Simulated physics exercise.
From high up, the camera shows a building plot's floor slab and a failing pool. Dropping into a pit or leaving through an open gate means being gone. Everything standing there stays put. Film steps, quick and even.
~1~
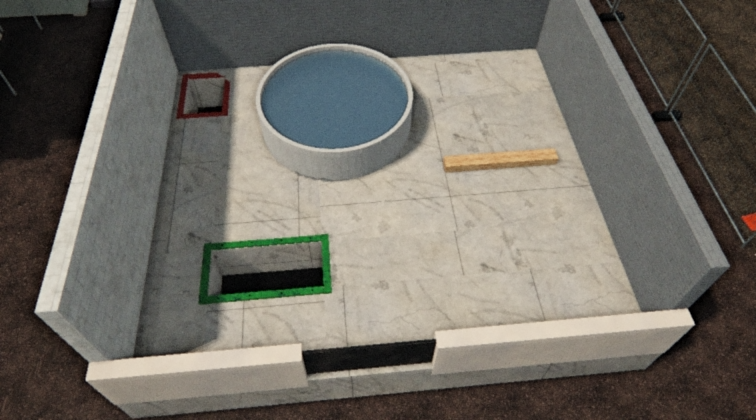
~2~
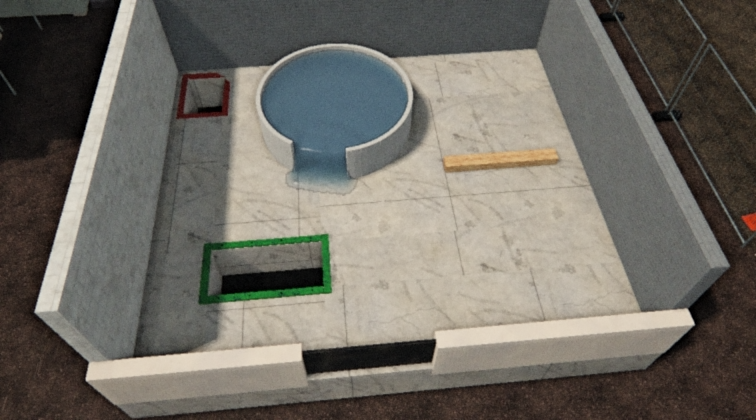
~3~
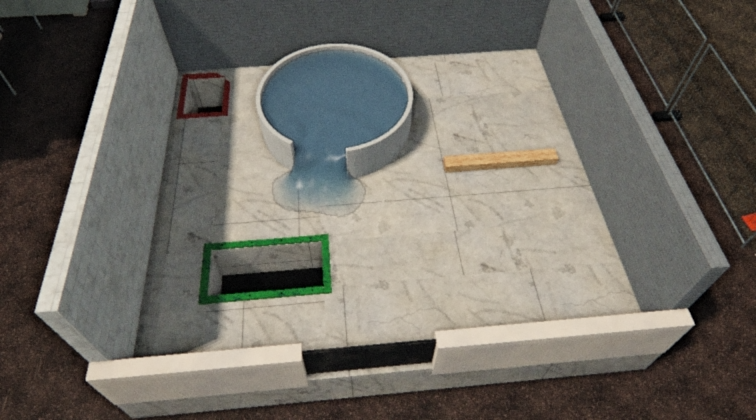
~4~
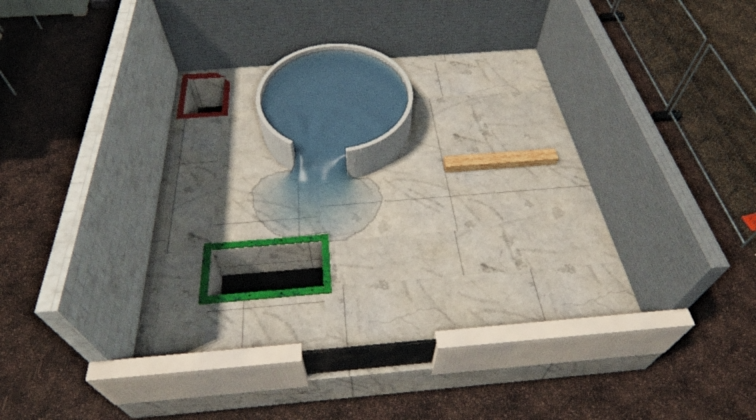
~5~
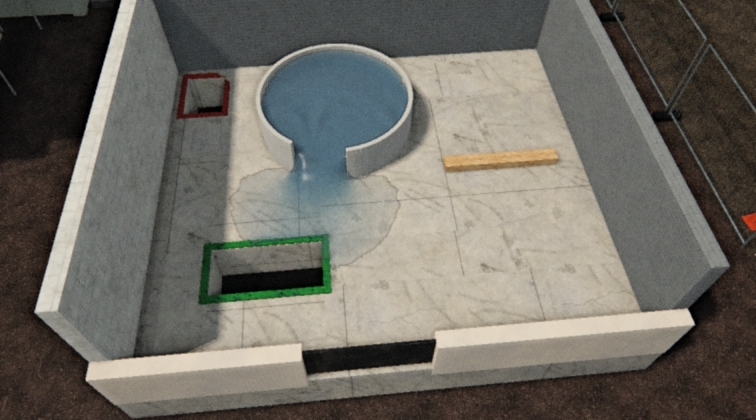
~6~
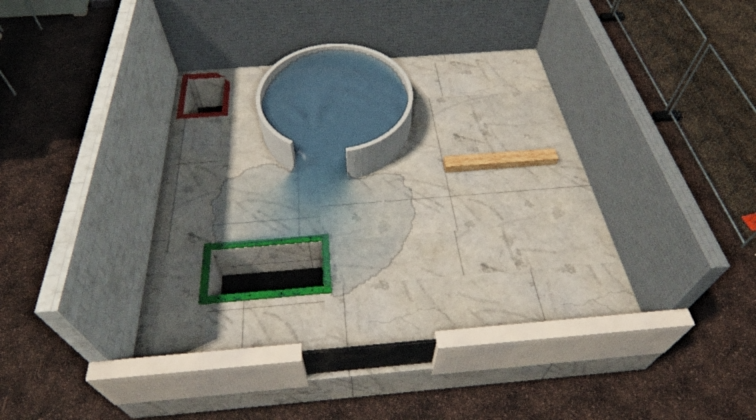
On a walled building plot's pale floor slab, a round pool stood still until a gap opened in its front, and water poured out and spread in a widening sheet around the green-edged pit.
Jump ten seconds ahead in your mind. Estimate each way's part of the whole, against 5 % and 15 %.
In the end I'd say the gate drains very little - not reaching five per cent. I'd say the green pit drains a lot - upwards of fifteen per cent. I'd say the red pit drains very little - not reaching five per cent.
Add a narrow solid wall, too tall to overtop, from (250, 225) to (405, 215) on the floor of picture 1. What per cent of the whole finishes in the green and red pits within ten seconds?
Shares in percent - green: 0; red: 20.
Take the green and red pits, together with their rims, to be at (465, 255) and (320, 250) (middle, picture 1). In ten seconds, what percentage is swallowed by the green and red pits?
For green, 2 in a hundred; for red, 45 in a hundred.
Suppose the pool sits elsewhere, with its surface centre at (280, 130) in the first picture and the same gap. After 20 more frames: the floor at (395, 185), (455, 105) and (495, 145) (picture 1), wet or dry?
Unflooded - unflooded - unflooded.
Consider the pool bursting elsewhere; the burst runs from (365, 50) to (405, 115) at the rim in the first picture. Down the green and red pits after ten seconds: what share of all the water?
The green pit gets 4 per cent and the red pit 4 per cent.
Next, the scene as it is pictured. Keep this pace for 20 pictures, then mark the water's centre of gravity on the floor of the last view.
About (338, 169).
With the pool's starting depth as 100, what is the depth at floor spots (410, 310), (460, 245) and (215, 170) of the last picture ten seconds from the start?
Estimate: 8, 4, 2 %.
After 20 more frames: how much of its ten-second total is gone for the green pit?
It should be near 55 percent of the ten-second total.
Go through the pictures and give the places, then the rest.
The first frame shows the round pool at (335, 97) is whole and still.
In the second frame, the front is at (352, 186), out from the gap at (320, 168).
In the third frame, the front is at (350, 208), out from the gap at (321, 170).
In the fourth frame, the front is at (345, 235), out from the gap at (321, 170).
In the fifth frame, water pours out at (321, 170) and has run to (333, 264).
In the sixth frame, the front is at (342, 290), out from the gap at (321, 169).
A moment on, water covers 20 % of the floor; the gate 0 %, the green pit 7 %, the red pit 0 %.
Next, water covers 25 % of the floor; the gate 0 %, the green pit 15 %, the red pit 0 %.
Then, water covers 40 % of the floor; the gate 0 %, the green pit 23 %, the red pit 0 %.
Later, water covers 55 % of the floor; the gate 0 %, the green pit 34 %, the red pit 0 %.
In the end, water covers 75 % of the floor; the gate 0 %, the green pit 43 %, the red pit 2 %.
